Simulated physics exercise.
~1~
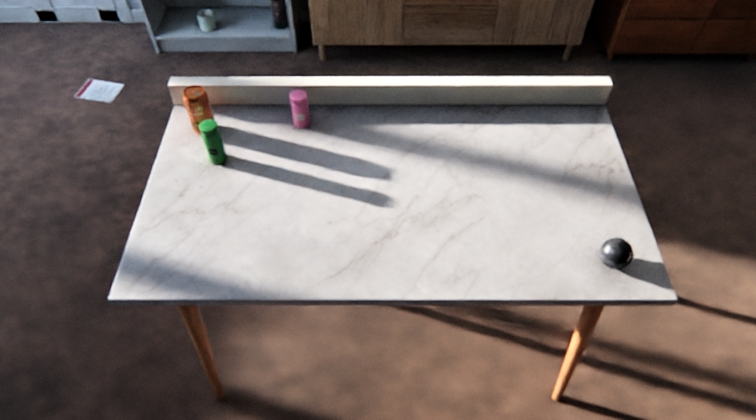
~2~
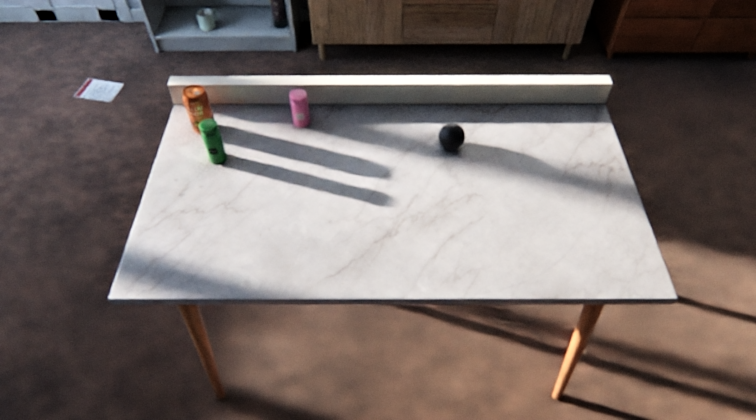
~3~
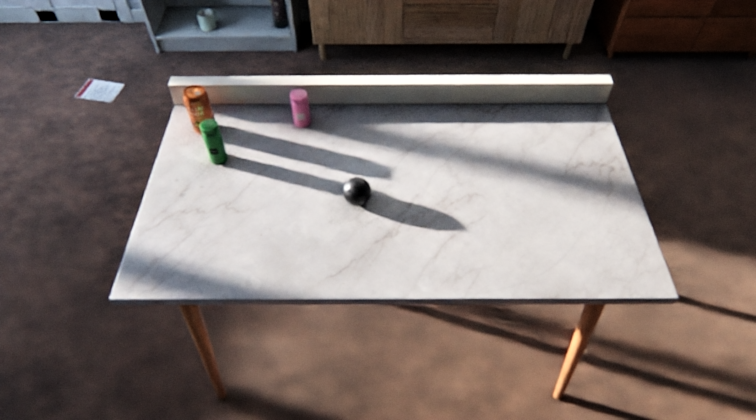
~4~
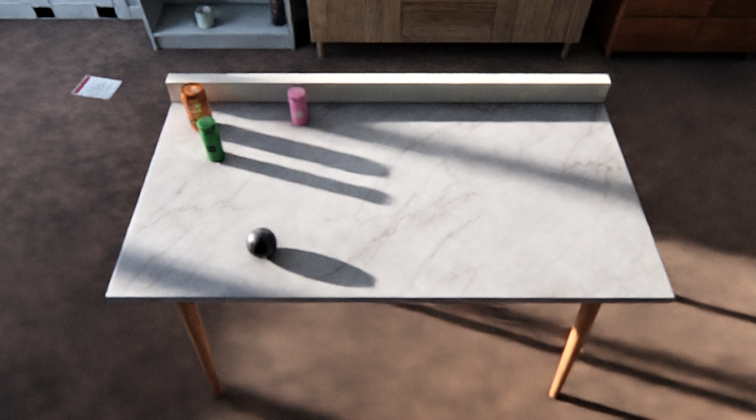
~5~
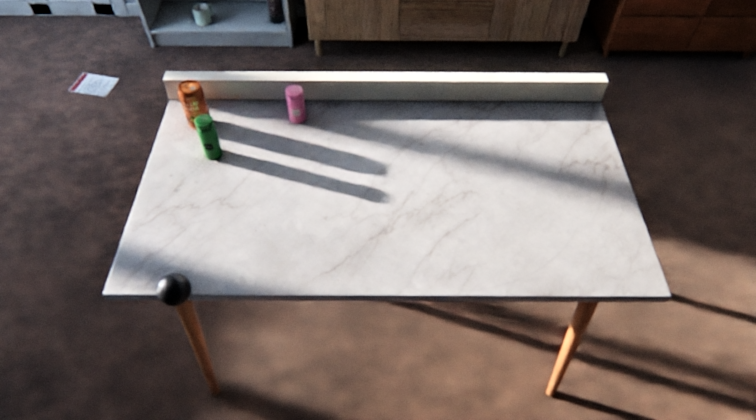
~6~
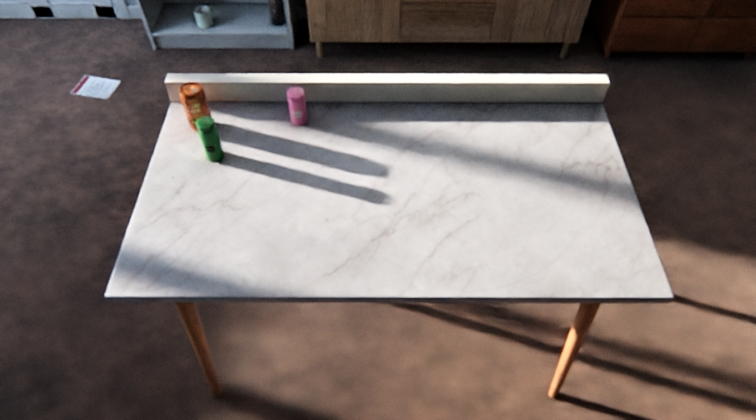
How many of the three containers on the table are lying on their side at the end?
None of them are; the orange can, the green shaker and the pink shaker all still stand upright.
